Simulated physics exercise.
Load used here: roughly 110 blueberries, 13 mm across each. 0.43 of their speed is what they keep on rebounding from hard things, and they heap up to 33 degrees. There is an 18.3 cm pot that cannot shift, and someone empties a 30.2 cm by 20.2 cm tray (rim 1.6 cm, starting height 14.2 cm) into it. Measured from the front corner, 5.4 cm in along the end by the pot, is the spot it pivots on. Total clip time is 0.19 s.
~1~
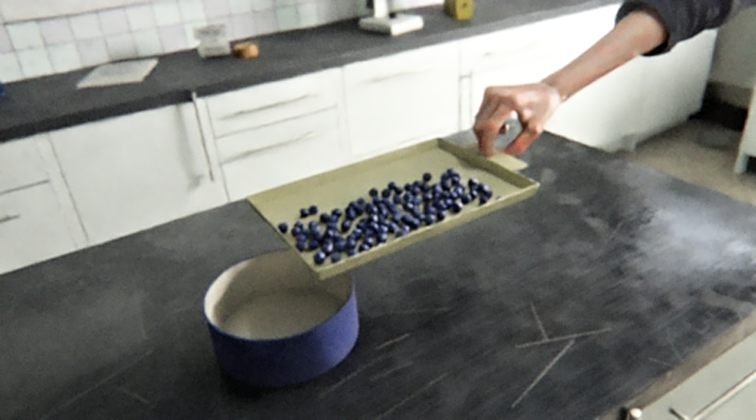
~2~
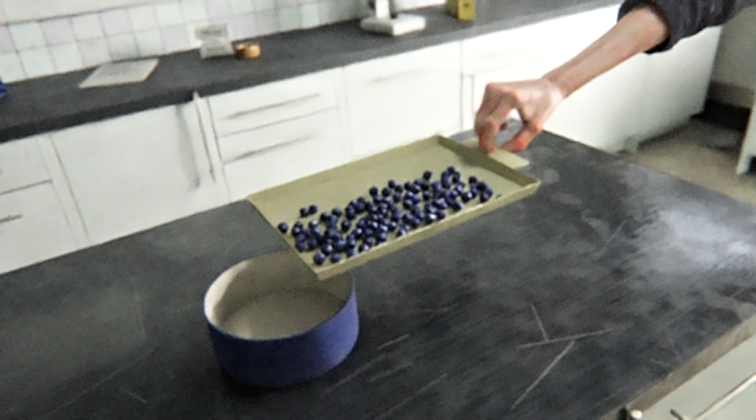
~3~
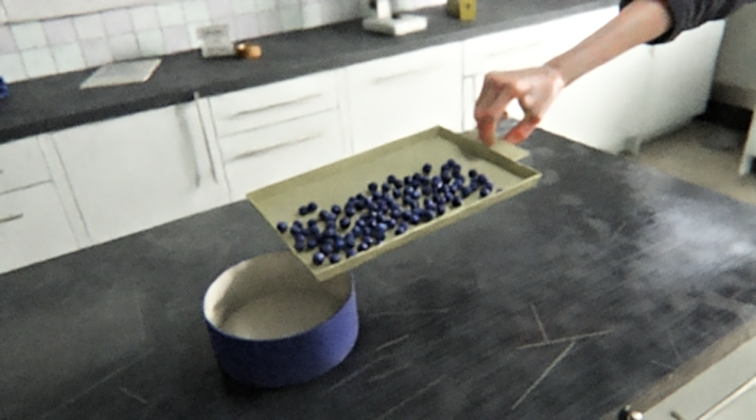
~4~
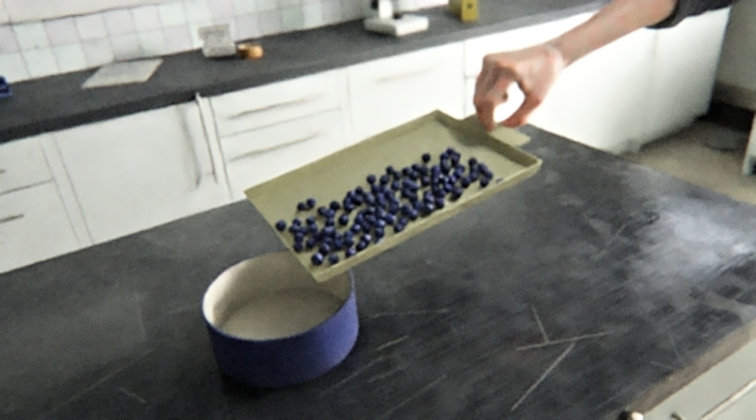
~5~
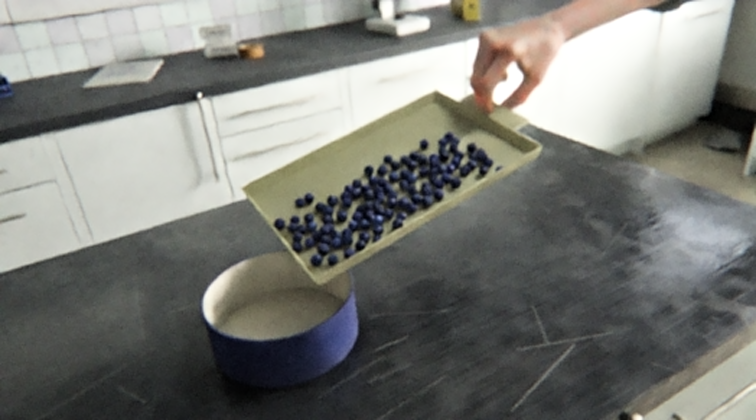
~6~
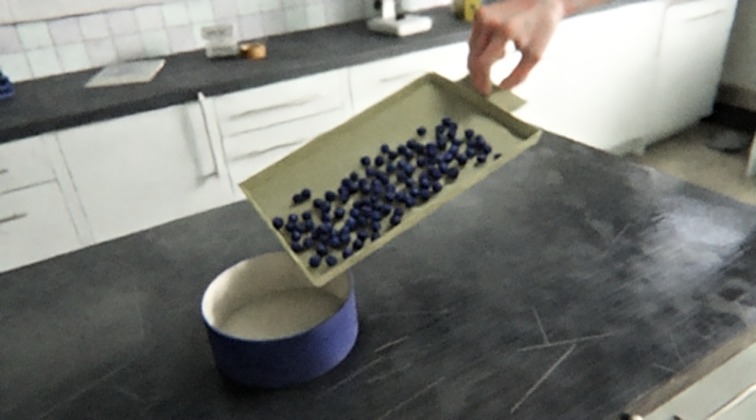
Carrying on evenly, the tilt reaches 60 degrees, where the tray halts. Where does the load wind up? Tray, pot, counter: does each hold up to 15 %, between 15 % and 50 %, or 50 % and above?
Left on the tray: 50 % and above; pot: Up to 15 %; counter: Between 15 % and 50 %.
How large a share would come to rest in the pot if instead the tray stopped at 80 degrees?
It would be near 25 per cent.
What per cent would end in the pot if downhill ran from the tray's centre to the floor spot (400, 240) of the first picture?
Something like 0 in a hundred.
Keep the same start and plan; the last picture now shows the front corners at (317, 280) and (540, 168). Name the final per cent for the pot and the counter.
You'd end with pot at 0 and counter at 5.
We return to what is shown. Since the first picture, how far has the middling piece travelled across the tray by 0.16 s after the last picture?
By then it sits near 2 cm from where it began.
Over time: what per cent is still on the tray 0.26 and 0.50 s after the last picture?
First 100, then 75.
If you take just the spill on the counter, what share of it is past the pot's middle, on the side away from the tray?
Around 90 in a hundred.
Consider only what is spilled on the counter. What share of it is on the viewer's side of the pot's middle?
Share: Some 100 %.
Then, 0.16 s after the last picture, tilt 41 degrees; the tray holds 100 %, the pot 0 %.
Then, 0.26 s after the last picture, tilt 55 degrees; the tray holds 100 %, the pot 0 %.
Then, 0.50 s after the last picture, tilt 60 degrees; the tray holds 75 %, the pot 0 %.
In the end, tray 65 %, pot 5 %, counter 35 %.
